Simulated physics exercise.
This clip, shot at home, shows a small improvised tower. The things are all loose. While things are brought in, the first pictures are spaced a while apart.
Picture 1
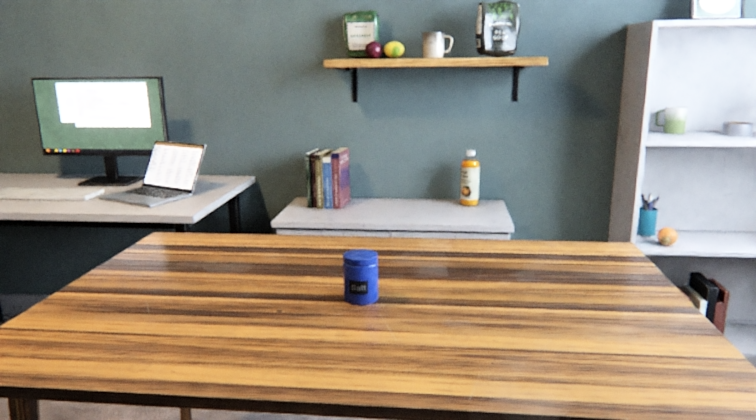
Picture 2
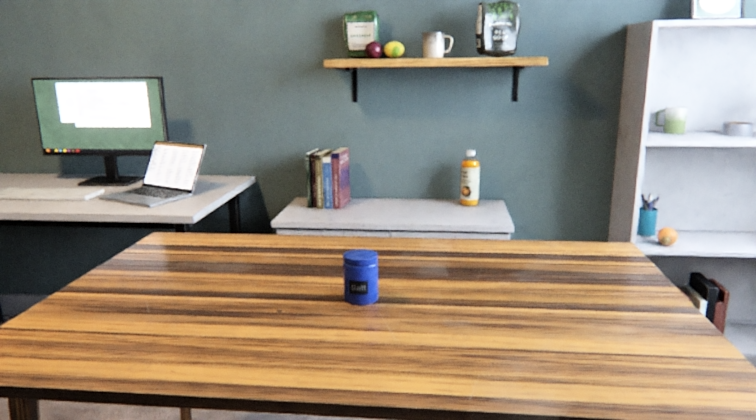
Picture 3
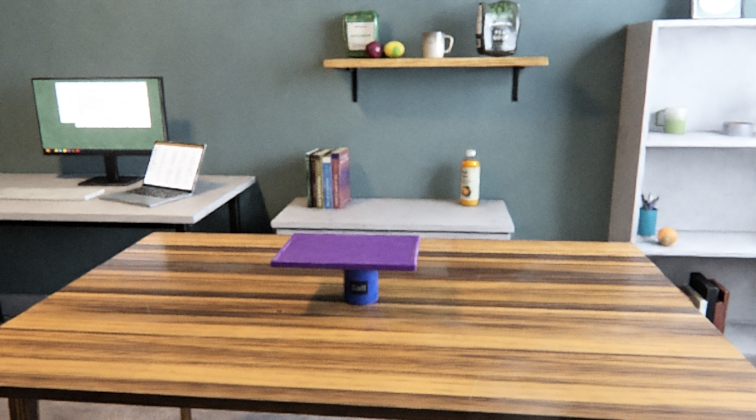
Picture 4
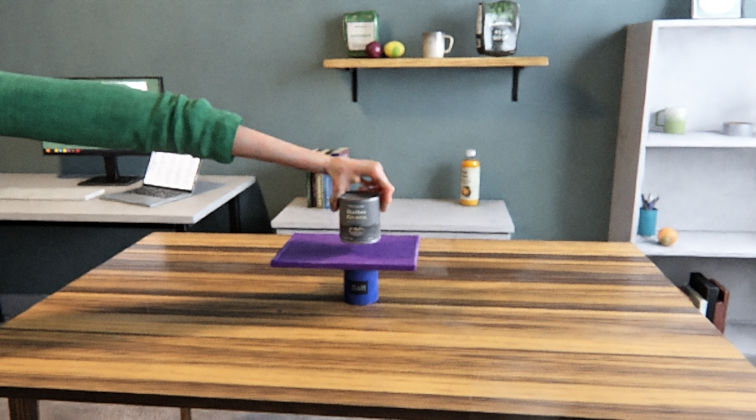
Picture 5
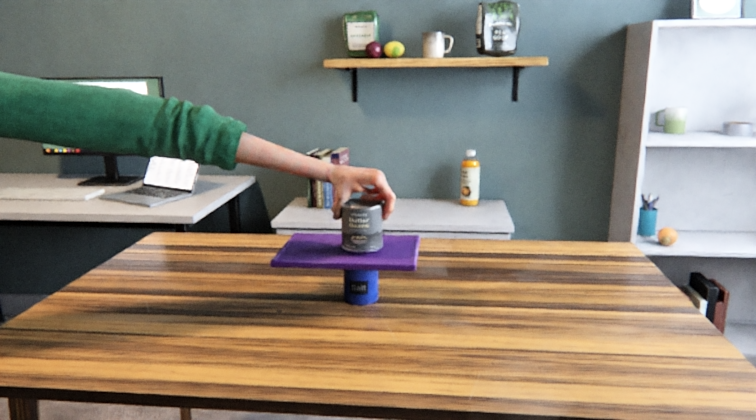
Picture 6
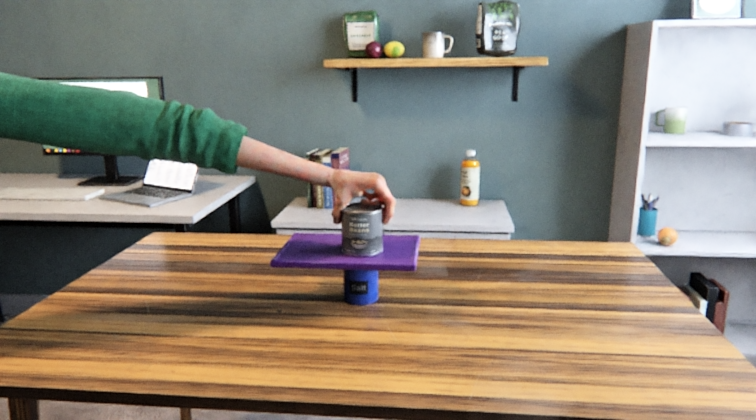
The clip opens on a blue jar standing alone on a striped wooden table. A flat purple board then appears on top of the jar, and a green-sleeved arm reaches in from the left, lowering a grey tin onto the board and keeping its hand on it.
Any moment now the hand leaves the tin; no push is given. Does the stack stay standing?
Yes.
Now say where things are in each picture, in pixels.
The last thing is not in view yet; blue jar (361, 277), in the first picture.
The last thing is not in view yet; blue jar (361, 277), in the second picture.
The last thing is not in view yet; blue jar (361, 277), in the third picture.
On its way; grey tin (360, 217); blue jar (361, 277), in the fourth picture.
On its way; grey tin (362, 224); blue jar (361, 277), in the fifth picture.
Set down, still held; grey tin (362, 229); blue jar (361, 277), in the sixth picture.
Then, 0.20 s later than the last frame, all is still.
Then, 0.60 s later than the last frame, grey tin resting near (362, 230).
When it is over, all 3 as before. End places, in pixels of the last picture, grey tin near (362, 230). The stack holds.
